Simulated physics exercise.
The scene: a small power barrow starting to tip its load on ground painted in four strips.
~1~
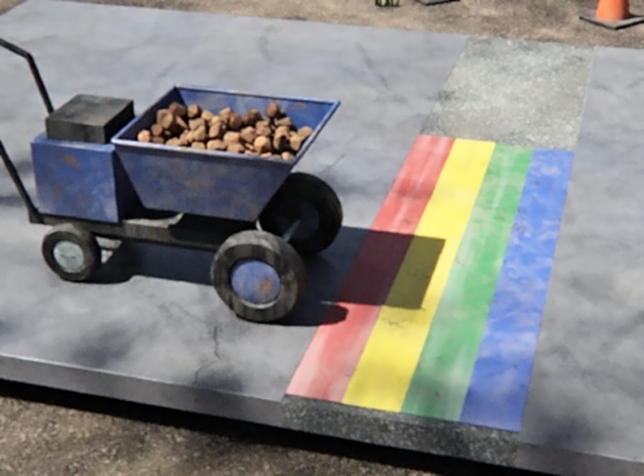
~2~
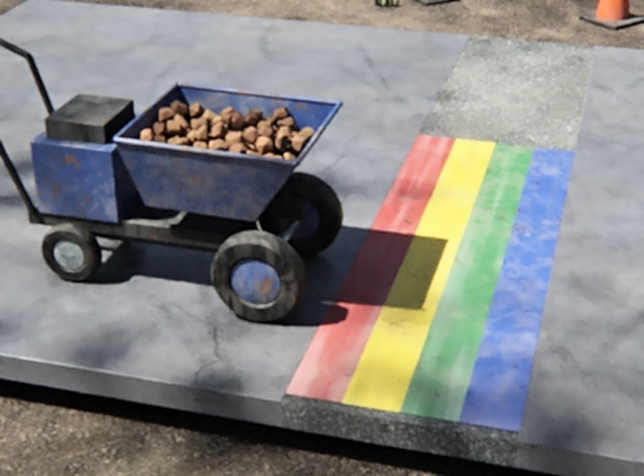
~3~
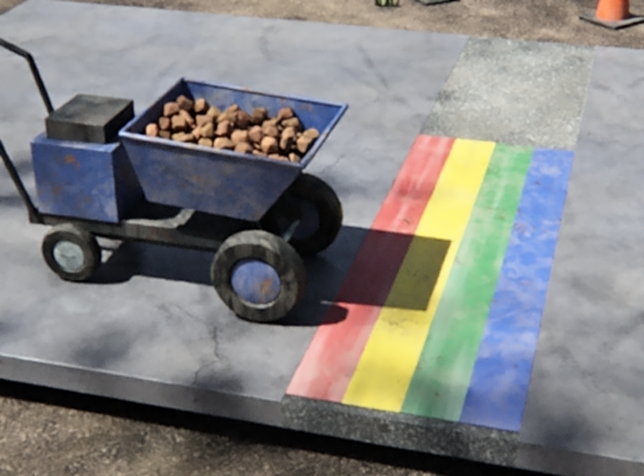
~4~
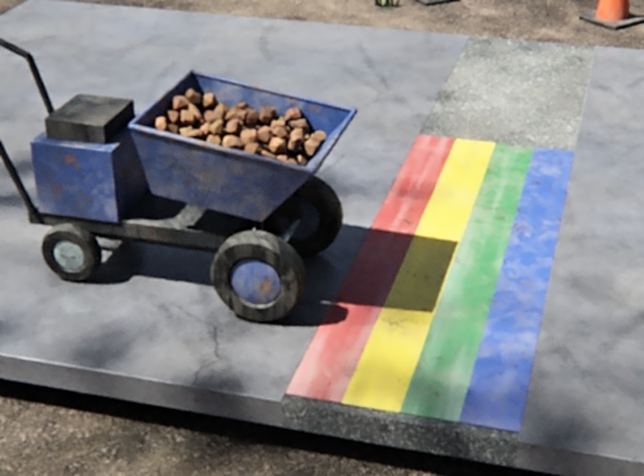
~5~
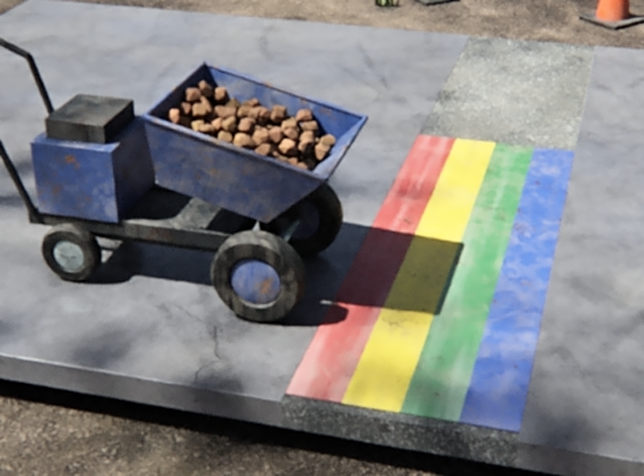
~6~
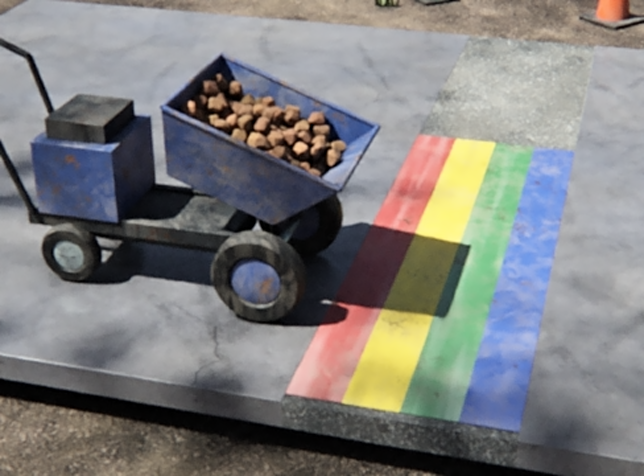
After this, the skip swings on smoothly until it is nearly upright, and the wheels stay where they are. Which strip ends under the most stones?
Most covered: The green band.
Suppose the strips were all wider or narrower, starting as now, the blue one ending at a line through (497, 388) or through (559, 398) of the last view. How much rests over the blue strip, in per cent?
The first gives 20 %, the second 10 %.
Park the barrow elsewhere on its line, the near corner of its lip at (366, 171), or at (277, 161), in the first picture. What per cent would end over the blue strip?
First some 40, then 20 per cent.
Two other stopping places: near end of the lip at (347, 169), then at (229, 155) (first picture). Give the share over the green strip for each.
First some 20, then 10 per cent.
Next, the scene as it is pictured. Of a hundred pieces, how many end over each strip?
Red strip: 0 %, yellow strip: 20 %, green strip: 35 %, blue strip: 20 %.
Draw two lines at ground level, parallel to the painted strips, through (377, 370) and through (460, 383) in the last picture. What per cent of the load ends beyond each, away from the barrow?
About 80 and 30 per cent.
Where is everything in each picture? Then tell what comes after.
The first picture shows lip of the skip at (295, 163), level; top of the load at (233, 135), clay clods; red strip at (332, 358); yellow strip at (387, 366); green strip at (442, 375); blue strip at (499, 384).
The second picture shows lip of the skip at (297, 164), level; top of the load at (223, 132).
The third picture shows lip of the skip at (304, 167), tipped barely; top of the load at (219, 129).
The fourth picture shows lip of the skip at (314, 172), tipped a little; top of the load at (227, 125).
The fifth picture shows lip of the skip at (326, 180), tipped a little; top of the load at (220, 128).
The sixth picture shows lip of the skip at (340, 190), tipped clearly; top of the load at (226, 117); red strip at (332, 358); yellow strip at (387, 366); green strip at (442, 375); blue strip at (499, 384).
Soon, skip tipped steeply; all in the skip.
A while on, skip tipped right over; most in the skip; a small part over the yellow strip; a small part over the green strip; a stray few over the blue strip.
Towards the end, skip tipped right over; about a quarter in the skip; about a quarter over the yellow strip; about a third over the green strip; about a quarter over the blue strip; a small part off the paint.
Finally, skip tipped right over; about a quarter in the skip; none over the red strip; about a quarter over the yellow strip; about a third over the green strip; about a quarter over the blue strip; a small part off the paint.
